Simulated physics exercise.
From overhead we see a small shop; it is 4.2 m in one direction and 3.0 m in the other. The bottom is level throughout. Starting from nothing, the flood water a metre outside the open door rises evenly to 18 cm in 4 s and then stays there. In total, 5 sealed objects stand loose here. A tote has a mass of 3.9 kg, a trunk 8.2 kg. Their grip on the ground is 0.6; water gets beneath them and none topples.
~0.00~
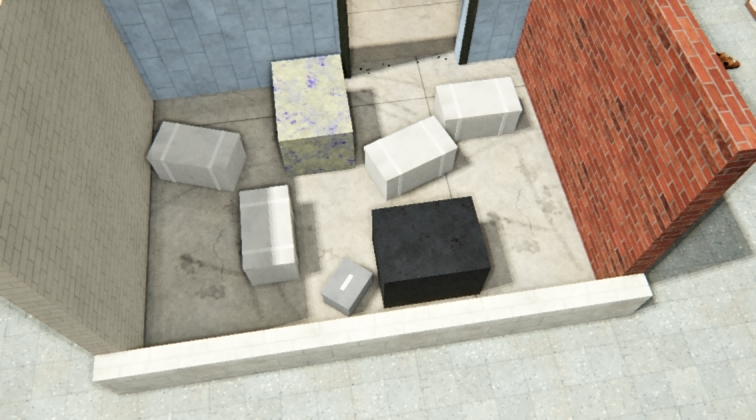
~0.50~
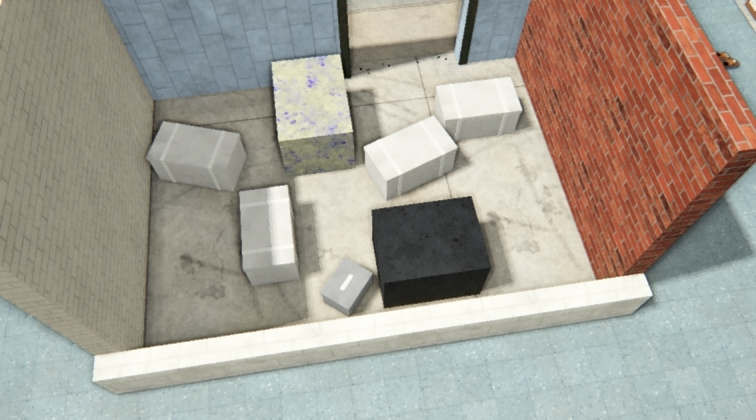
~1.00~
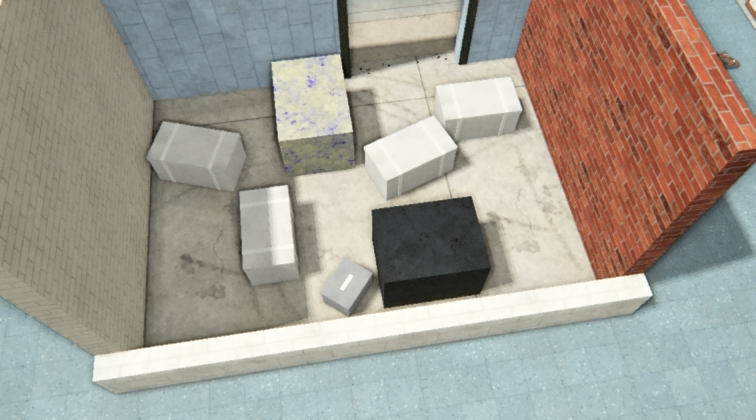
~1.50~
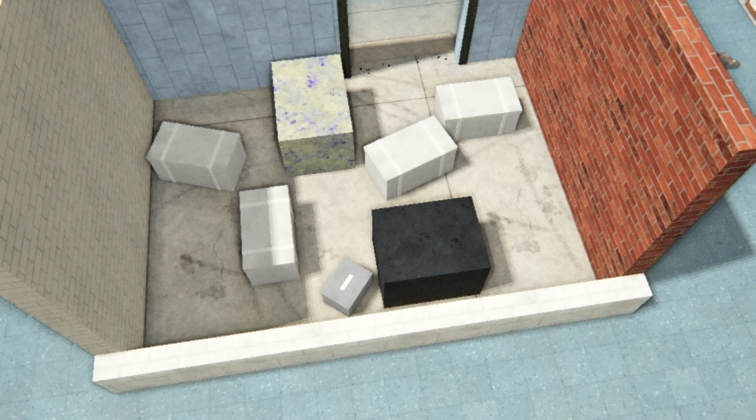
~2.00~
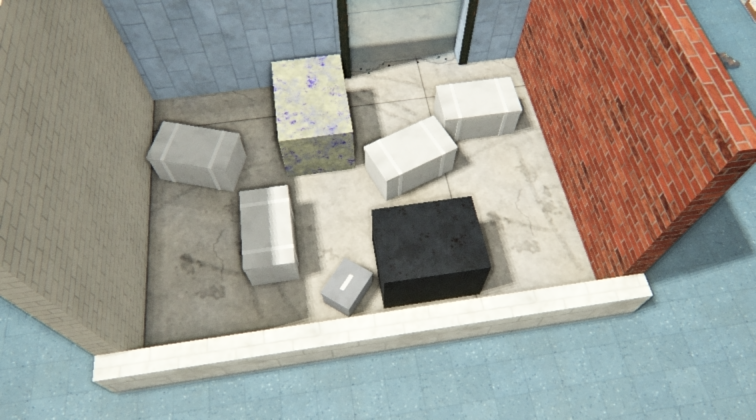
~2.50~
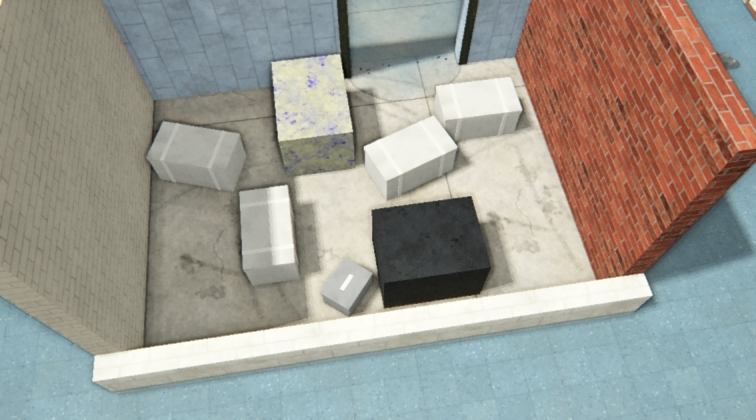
In a small walled shop seen from above, the pale ground outside turned watery blue, then the same blue tint crept into the doorway at the back, while the boxes and blocks inside stayed still.
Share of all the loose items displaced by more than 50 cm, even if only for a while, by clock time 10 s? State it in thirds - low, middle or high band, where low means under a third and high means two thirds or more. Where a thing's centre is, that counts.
High band.
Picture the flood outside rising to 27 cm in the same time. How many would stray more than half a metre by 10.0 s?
In that case the number is 4.
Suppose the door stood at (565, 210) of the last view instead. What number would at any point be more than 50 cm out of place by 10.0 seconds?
You'd get 2 in that case.
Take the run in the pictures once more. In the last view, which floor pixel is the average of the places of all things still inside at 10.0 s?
I'd put it around (284, 222).
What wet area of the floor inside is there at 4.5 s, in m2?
Somewhere around 5.0 m2, roughly.
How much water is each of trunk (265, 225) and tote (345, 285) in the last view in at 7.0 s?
Roughly 2 and 4 cm.
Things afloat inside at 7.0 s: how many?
Of them, 3.
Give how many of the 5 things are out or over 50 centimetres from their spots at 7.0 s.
The number comes to 2.
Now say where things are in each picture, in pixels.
In the first picture, a tote at (347, 283) rests on the ground; a trunk at (479, 98) rests on the ground; water covers 0.0 m2; 0 of 5 have shifted.
In the second picture, a tote at (347, 283), on the bottom; a trunk at (479, 98), on the bottom; 0.0 m2 under water; 0 of 5 have shifted.
In the third picture, a tote at (347, 283) rests on the ground; a trunk at (479, 98), on the bottom; 0.0 m2 under water; 0 of 5 have shifted.
In the fourth picture, a tote at (347, 283) rests on the ground; a trunk at (479, 98) rests on the ground; water covers 0.0 m2; 0 of 5 have shifted.
In the fifth picture, a tote at (347, 283) rests on the ground; a trunk at (479, 98), on the bottom; 0.0 m2 under water; 0 of 5 have shifted.
In the sixth picture, a tote at (347, 283) rests on the ground; a trunk at (479, 98), on the bottom; water covers 0.4 m2; 0 of 5 have shifted.
After 3.5 s 0 of 5 are over 50 cm from their spots; 0 afloat.
After 4.5 s 0 of 5 are over 50 cm from their spots; 0 afloat.
After 7.0 s 2 of 5 are over 50 cm from their spots; 3 afloat.
After 10.0 s 5 of 5 are over 50 cm from their spots, and 5 have been at some point; 5 afloat.
